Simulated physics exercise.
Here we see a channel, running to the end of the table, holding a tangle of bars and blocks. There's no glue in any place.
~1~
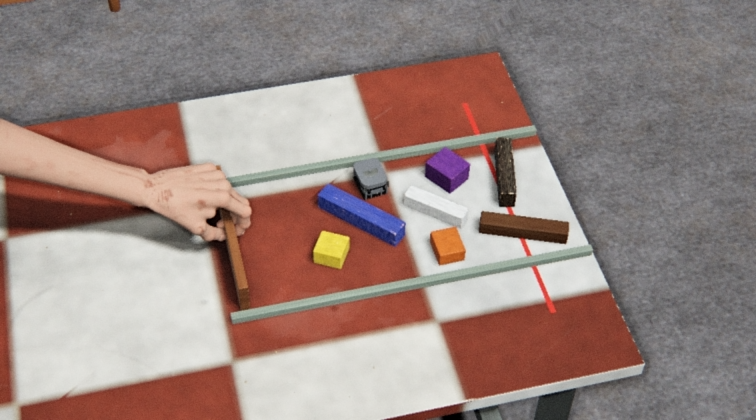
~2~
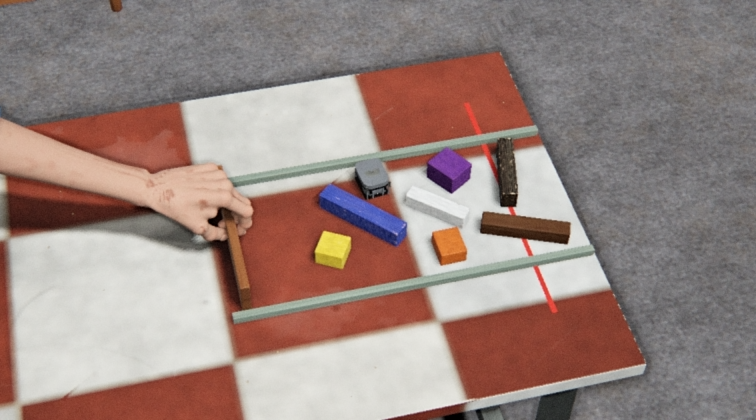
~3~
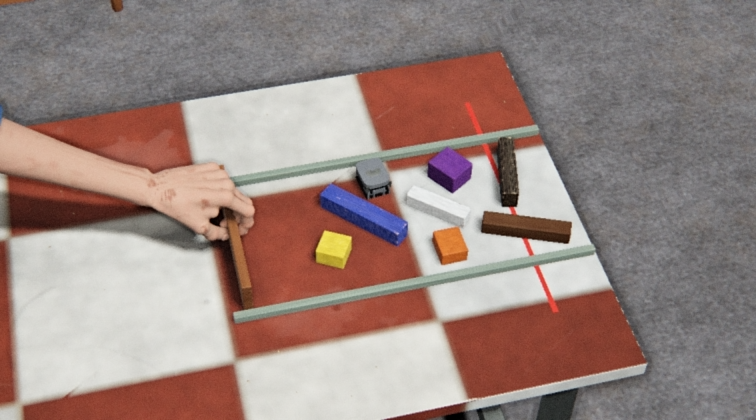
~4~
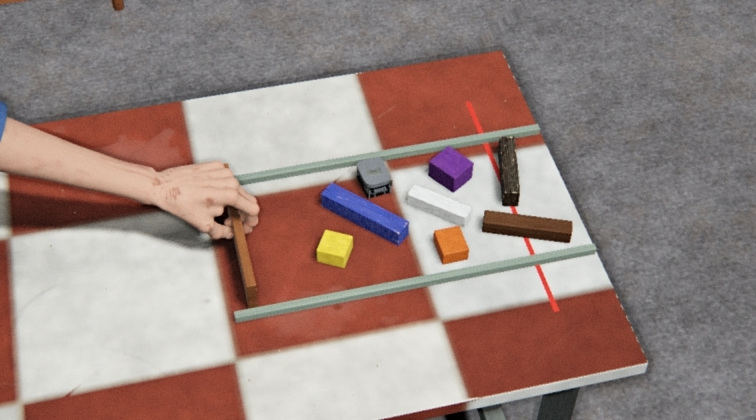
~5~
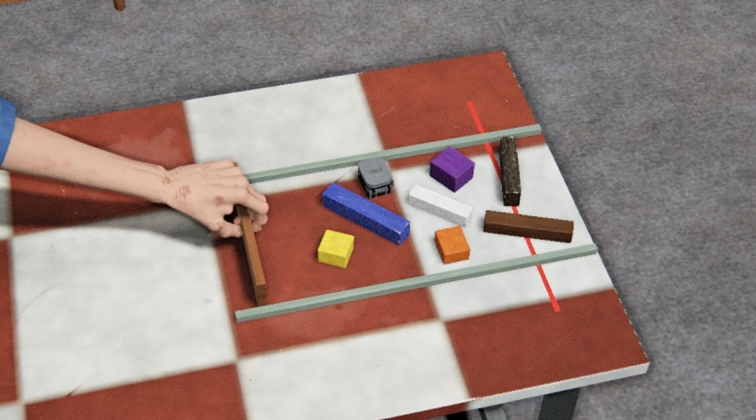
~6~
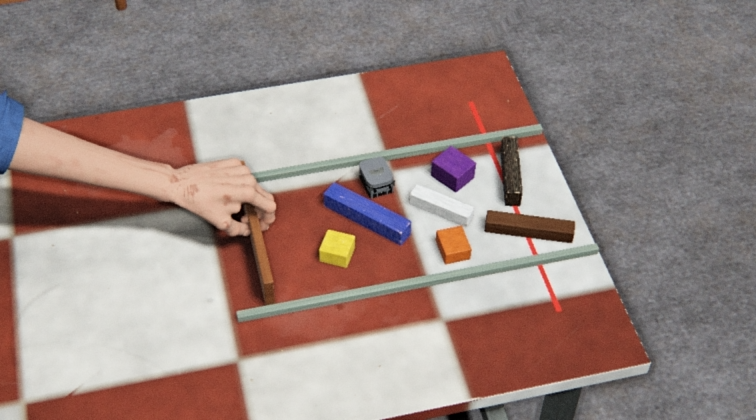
In the video, a hand at the left slides a brown board slightly to the right along a channel between two rails on a checkered table, while the colored blocks and bars ahead of it, some near a red line, stay still.
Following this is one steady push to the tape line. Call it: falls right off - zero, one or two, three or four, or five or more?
Call: One or two.
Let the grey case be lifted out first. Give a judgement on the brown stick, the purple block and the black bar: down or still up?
So the brown stick goes down, the purple block keeps its place and the black bar goes down.
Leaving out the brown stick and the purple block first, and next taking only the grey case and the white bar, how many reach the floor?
Count of fallen: 0 / 1.
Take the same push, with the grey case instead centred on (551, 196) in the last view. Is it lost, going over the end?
Placed there, it goes off the edge.
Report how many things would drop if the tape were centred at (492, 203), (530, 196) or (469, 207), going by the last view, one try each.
Result per try: 0; 4; 0.
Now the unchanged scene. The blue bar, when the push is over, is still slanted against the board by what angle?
It measures close to 25 degrees.
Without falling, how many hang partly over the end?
That comes to 2 of them.
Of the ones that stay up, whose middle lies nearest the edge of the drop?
Answer: The purple block.
Soon after, none off yet; black bar at rest near (511, 171); brown stick at rest near (530, 226); purple block at rest near (453, 169).
Then, none off yet; black bar at rest near (511, 171); brown stick moved a little near (546, 226); purple block moved about its own width near (476, 163).
At rest, the number that fall off is one or two; fallen, brown stick and black bar.
